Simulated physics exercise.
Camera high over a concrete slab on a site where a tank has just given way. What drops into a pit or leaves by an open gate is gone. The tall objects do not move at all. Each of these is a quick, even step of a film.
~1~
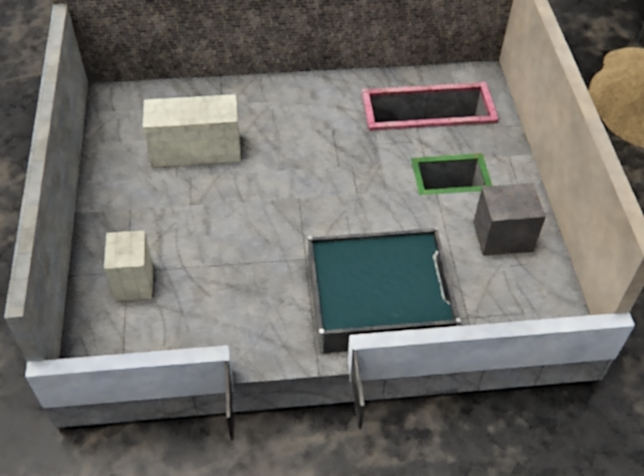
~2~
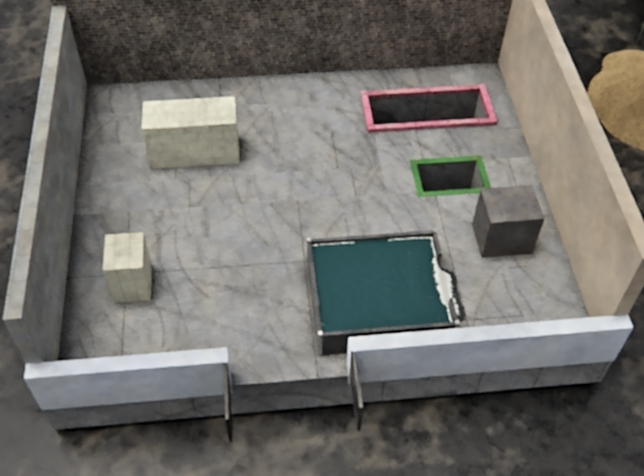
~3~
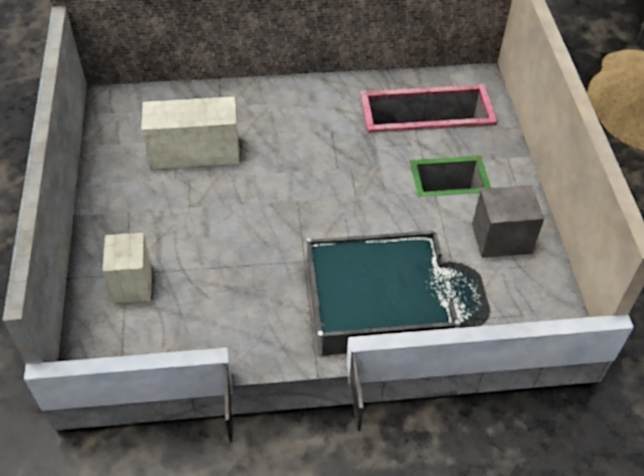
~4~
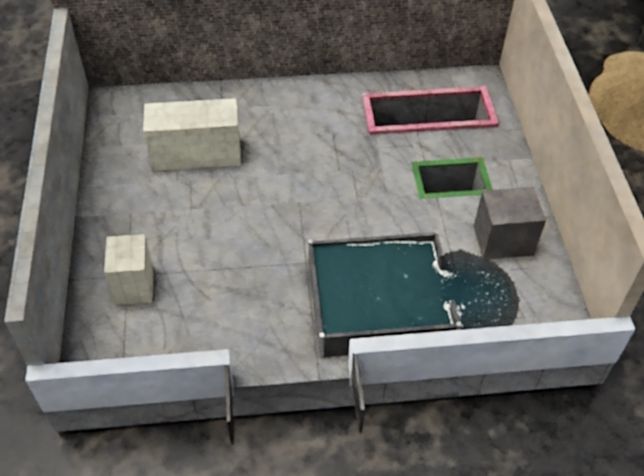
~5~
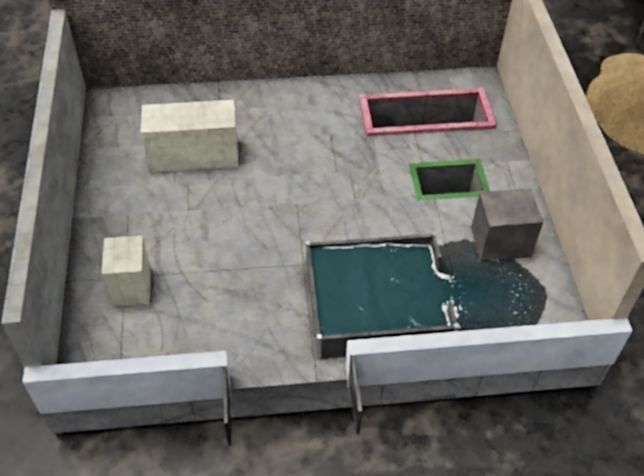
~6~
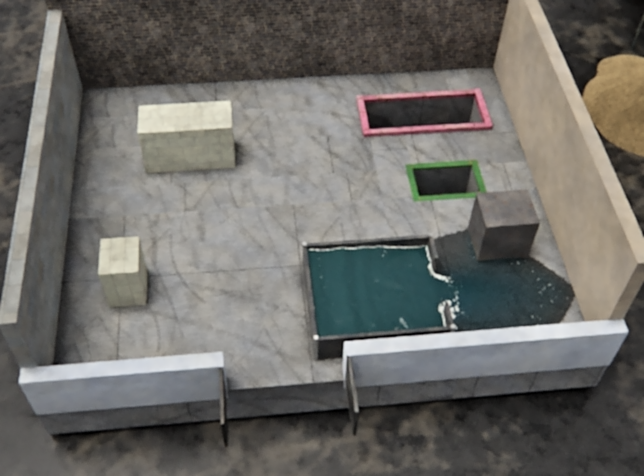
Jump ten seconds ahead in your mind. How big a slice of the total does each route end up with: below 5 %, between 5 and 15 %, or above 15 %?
The gate swallows below five per cent, the pink pit swallows below five per cent, the green pit swallows beyond fifteen per cent.
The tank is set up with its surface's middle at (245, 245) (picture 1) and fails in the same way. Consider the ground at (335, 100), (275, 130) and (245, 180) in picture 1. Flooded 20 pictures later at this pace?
In order: Unflooded, then unflooded, then unflooded.
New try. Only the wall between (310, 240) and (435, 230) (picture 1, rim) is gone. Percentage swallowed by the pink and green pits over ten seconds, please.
Result - pink: 8 %; green: 20 %.
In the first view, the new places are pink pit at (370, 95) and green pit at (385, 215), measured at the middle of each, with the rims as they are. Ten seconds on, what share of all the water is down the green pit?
Green: 2 %.
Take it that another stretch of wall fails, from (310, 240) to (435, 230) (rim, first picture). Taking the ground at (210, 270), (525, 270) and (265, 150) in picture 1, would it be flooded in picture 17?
Well, the first is missed by the spill, the next missed by the spill, the last hit by the spill.
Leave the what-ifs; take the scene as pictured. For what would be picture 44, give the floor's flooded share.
I'd say close to 30 per cent.
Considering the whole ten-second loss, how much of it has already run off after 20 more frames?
I'd say about 15 per cent.
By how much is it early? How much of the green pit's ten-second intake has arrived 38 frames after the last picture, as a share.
Roughly 45 %.
A moment on, water covers 10 % of the floor; the gate 0 %, the pink pit 0 %, the green pit 0 %.
Next, water covers 15 % of the floor; the gate 0 %, the pink pit 0 %, the green pit 1 %.
Then, water covers 20 % of the floor; the gate 0 %, the pink pit 0 %, the green pit 3 %.
Later, water covers 30 % of the floor; the gate 1 %, the pink pit 0 %, the green pit 7 %.
In the end, water covers 45 % of the floor; the gate 3 %, the pink pit 0 %, the green pit 17 %.
